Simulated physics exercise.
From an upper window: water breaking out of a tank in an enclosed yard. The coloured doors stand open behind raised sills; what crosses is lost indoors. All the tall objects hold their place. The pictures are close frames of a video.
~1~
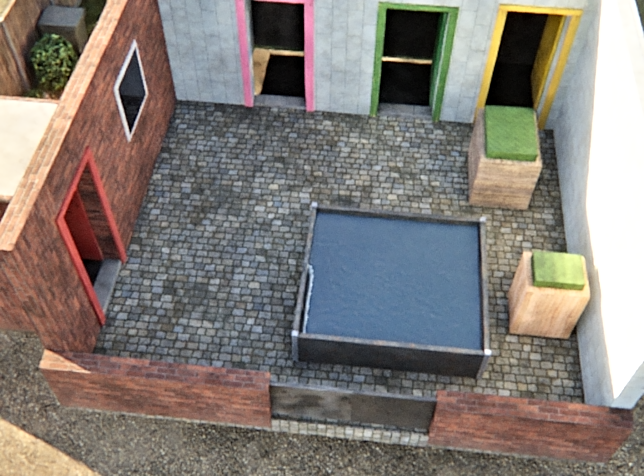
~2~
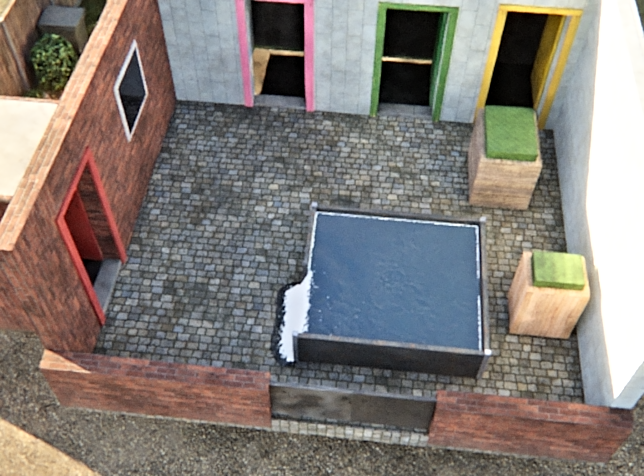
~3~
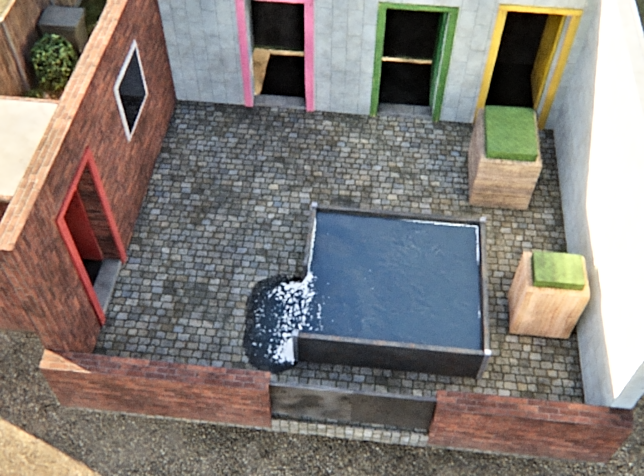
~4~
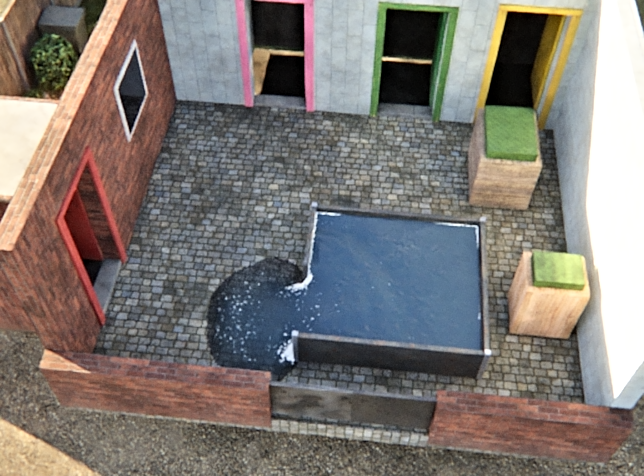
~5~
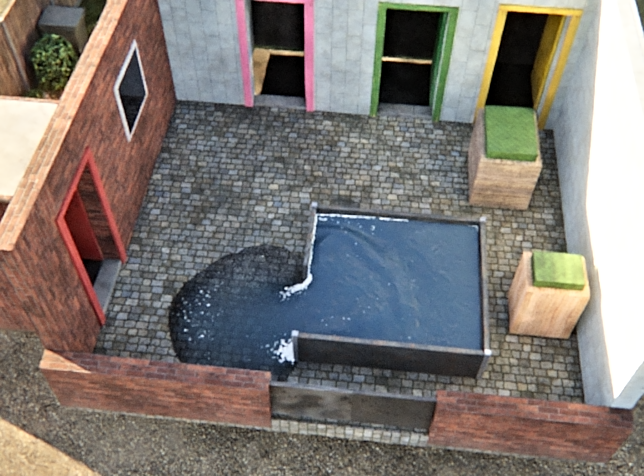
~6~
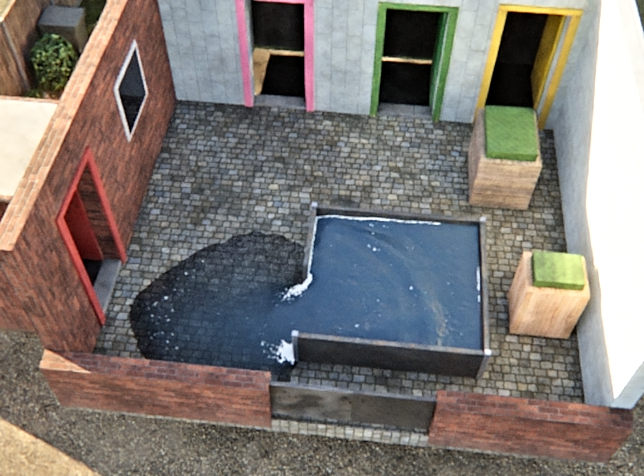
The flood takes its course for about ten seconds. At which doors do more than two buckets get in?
The pink door takes more than that; the green door stays under that; the yellow door stays under that; the red door takes more than that.
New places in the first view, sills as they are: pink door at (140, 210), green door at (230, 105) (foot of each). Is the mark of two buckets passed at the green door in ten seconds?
In short: Green door floods.
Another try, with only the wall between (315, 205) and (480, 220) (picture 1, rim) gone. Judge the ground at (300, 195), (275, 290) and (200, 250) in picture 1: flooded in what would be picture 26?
In that order: Wet, no water, dry.
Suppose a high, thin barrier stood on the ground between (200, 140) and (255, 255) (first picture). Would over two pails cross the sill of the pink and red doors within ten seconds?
One by one: The pink one keeps below it, the red one is over.
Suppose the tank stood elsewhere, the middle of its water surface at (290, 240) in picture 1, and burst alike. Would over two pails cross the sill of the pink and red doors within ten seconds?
Then: The pink door holds, the red door takes more.
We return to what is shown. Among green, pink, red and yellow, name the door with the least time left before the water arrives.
The red door.
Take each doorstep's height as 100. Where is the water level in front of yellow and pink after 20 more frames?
In turn 0 and 0 per cent.
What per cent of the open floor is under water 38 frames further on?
Some 70 per cent.
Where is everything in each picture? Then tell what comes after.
The first picture shows the water tank at (394, 278) is whole and still.
In the second picture, the front is at (293, 287), out from the gap at (303, 317).
In the third picture, water pours out at (303, 317) and has run to (262, 288).
In the fourth picture, the front is at (220, 295), out from the gap at (303, 318).
In the fifth picture, the front is at (177, 306), out from the gap at (303, 317).
In the sixth picture, the front is at (143, 299), out from the gap at (303, 317).
A moment on, water covers 25 % of the floor; the pink door not reached, the green door not reached, the yellow door not reached, the red door under two buckets in.
Next, water covers 25 % of the floor; the pink door not reached, the green door not reached, the yellow door not reached, the red door over two buckets in.
Then, water covers 40 % of the floor; the pink door not reached, the green door not reached, the yellow door not reached, the red door far over two buckets in.
Later, water covers 70 % of the floor; the pink door over two buckets in, the green door wet at the sill, nothing in, the yellow door not reached, the red door far over two buckets in.
In the end, water covers 95 % of the floor; the pink door over two buckets in, the green door wet at the sill, nothing in, the yellow door wet at the sill, nothing in, the red door far over two buckets in.
